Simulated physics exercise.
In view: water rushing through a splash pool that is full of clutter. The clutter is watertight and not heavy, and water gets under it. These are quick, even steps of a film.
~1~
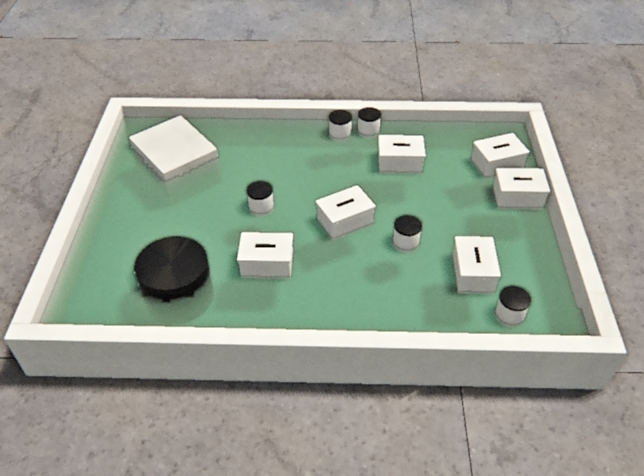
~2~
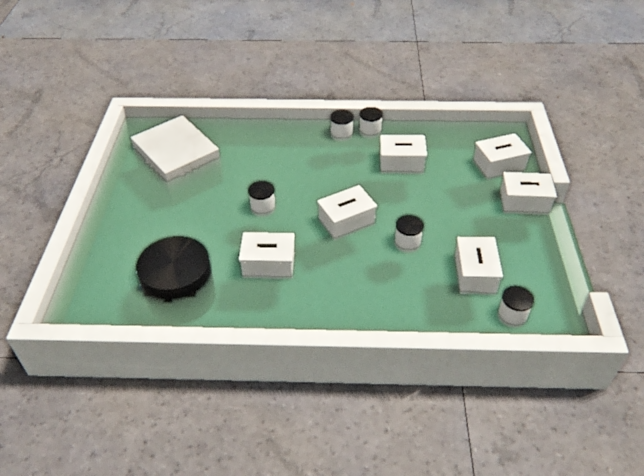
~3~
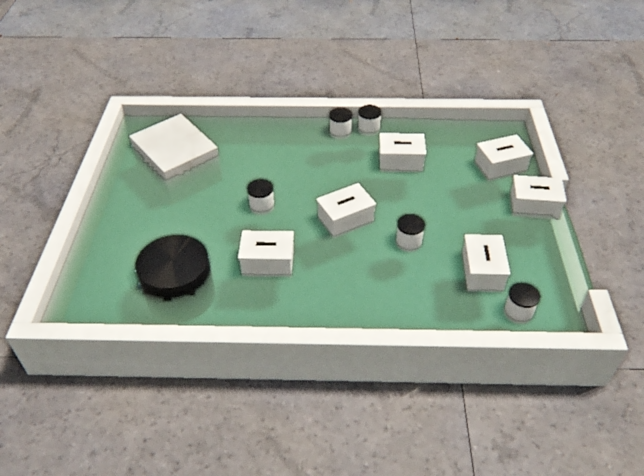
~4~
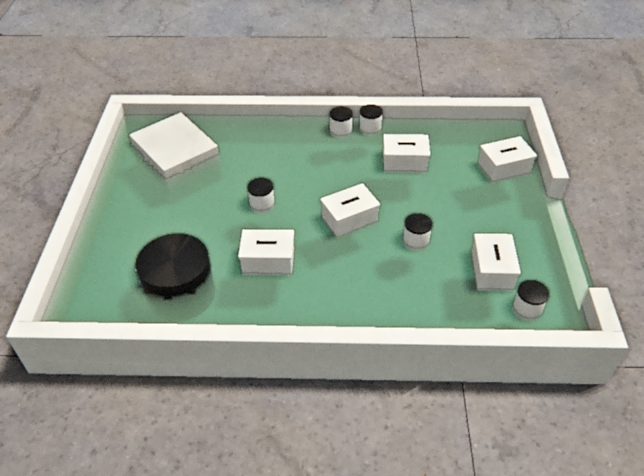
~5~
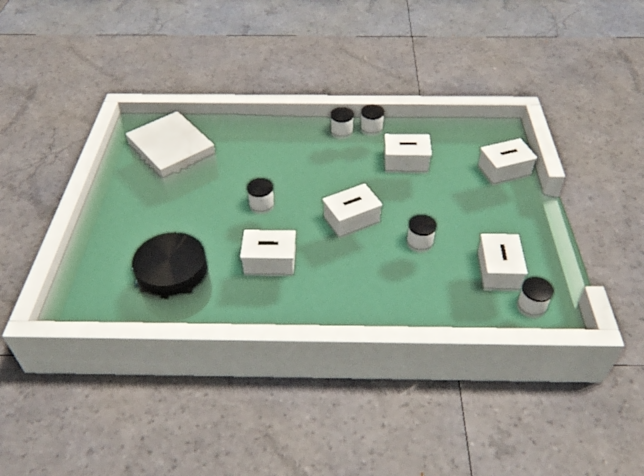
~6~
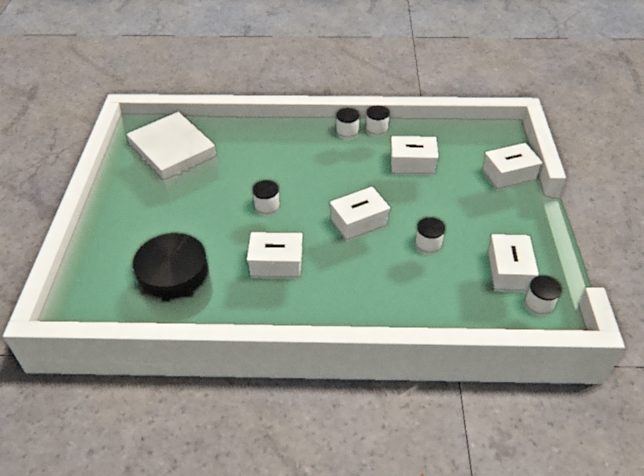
Small white boxes and black-topped white cylinders drift slightly rightward across a shallow green pool with a white rim, seen from above at an angle on grey stone paving. A large black disc sits at the lower left and a flat white slab at the upper left. A gap opens in the right wall, the box beside it slides out of view, and the others shift gradually, those nearest the gap first.
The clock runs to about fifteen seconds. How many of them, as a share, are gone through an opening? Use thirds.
Share: From one to two thirds.
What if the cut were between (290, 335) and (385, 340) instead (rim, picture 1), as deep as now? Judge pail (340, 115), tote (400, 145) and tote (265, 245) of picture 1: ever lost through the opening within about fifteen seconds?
In turn: Inside, stays, out.
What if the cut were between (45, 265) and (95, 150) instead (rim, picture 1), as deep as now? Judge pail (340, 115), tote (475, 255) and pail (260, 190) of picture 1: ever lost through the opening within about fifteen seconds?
In that order: Kept in, still in, washed out.
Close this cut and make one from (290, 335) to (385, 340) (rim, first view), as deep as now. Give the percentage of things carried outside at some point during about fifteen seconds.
About 10 per cent.
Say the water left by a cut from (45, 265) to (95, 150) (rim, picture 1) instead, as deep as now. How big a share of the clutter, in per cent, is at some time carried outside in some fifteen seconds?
Close to 10 %.
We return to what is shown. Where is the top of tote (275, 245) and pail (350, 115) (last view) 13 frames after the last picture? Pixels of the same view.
Close to (313, 253) and (376, 119).
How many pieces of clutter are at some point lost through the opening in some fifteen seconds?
That makes 5.
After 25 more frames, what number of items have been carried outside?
It comes to 4.
A moment on, 1 of 11 are out; 10 afloat.
Next, 4 of 11 are out; 7 afloat.
Later, 4 of 11 are out; 7 afloat.
In the end, 5 of 11 are out; 6 afloat.
